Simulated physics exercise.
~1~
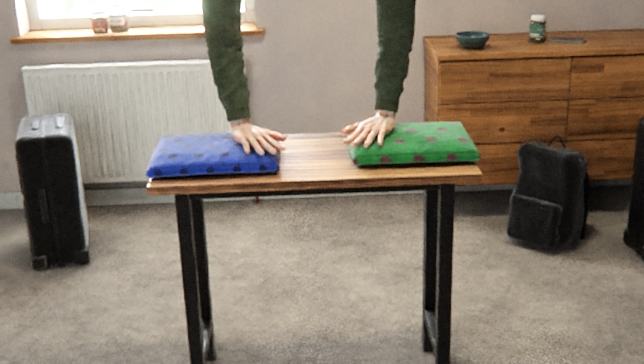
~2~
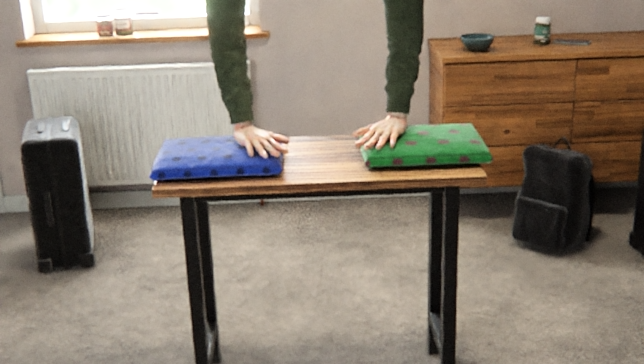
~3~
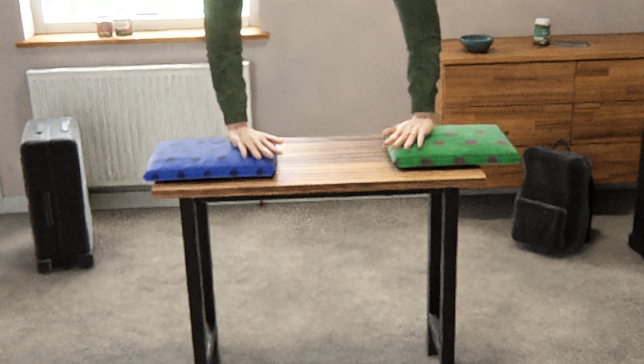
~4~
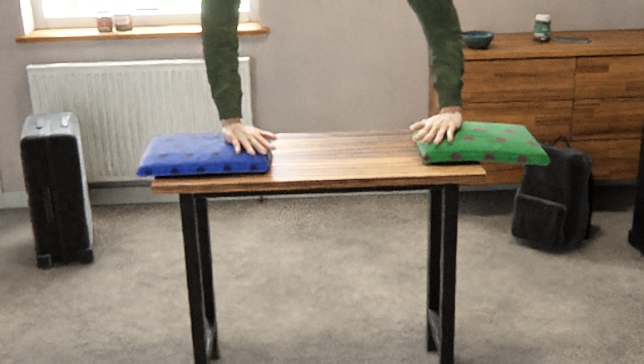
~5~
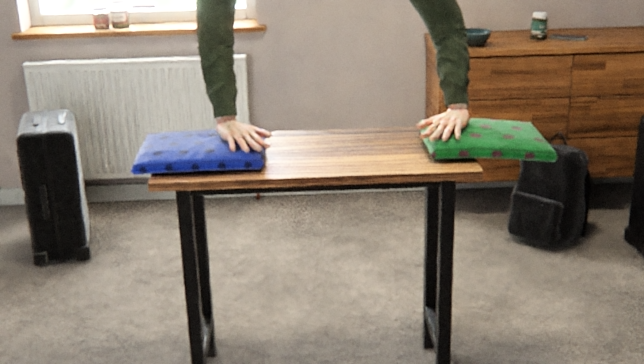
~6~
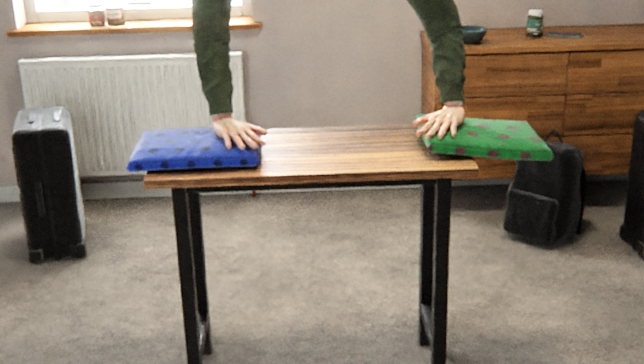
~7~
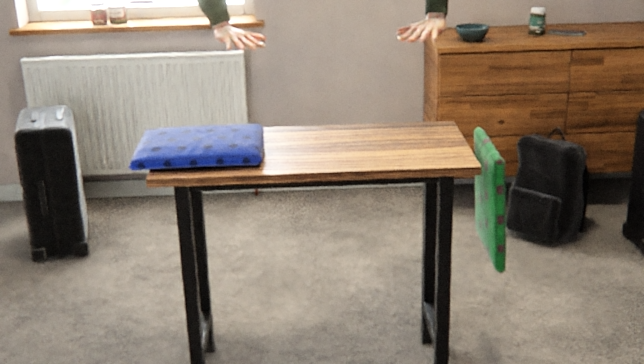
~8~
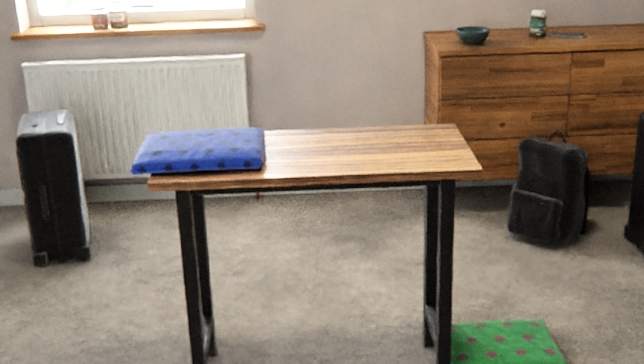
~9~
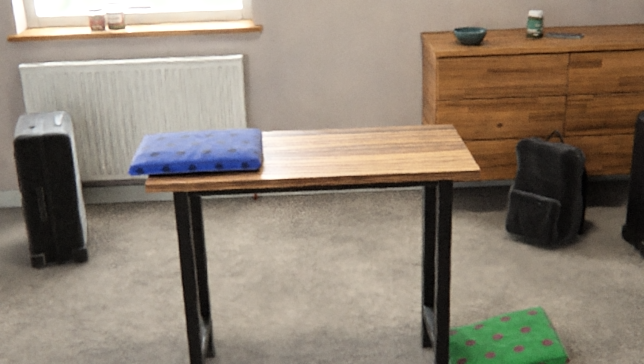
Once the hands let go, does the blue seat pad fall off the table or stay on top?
The blue seat pad stays on top of the table, while the green one drops to the floor.
A pair of hands slid a blue seat pad a little to the left and a green one farther right on a wooden table, then let go, and the green pad tipped off the end onto the floor while the blue one stayed put.
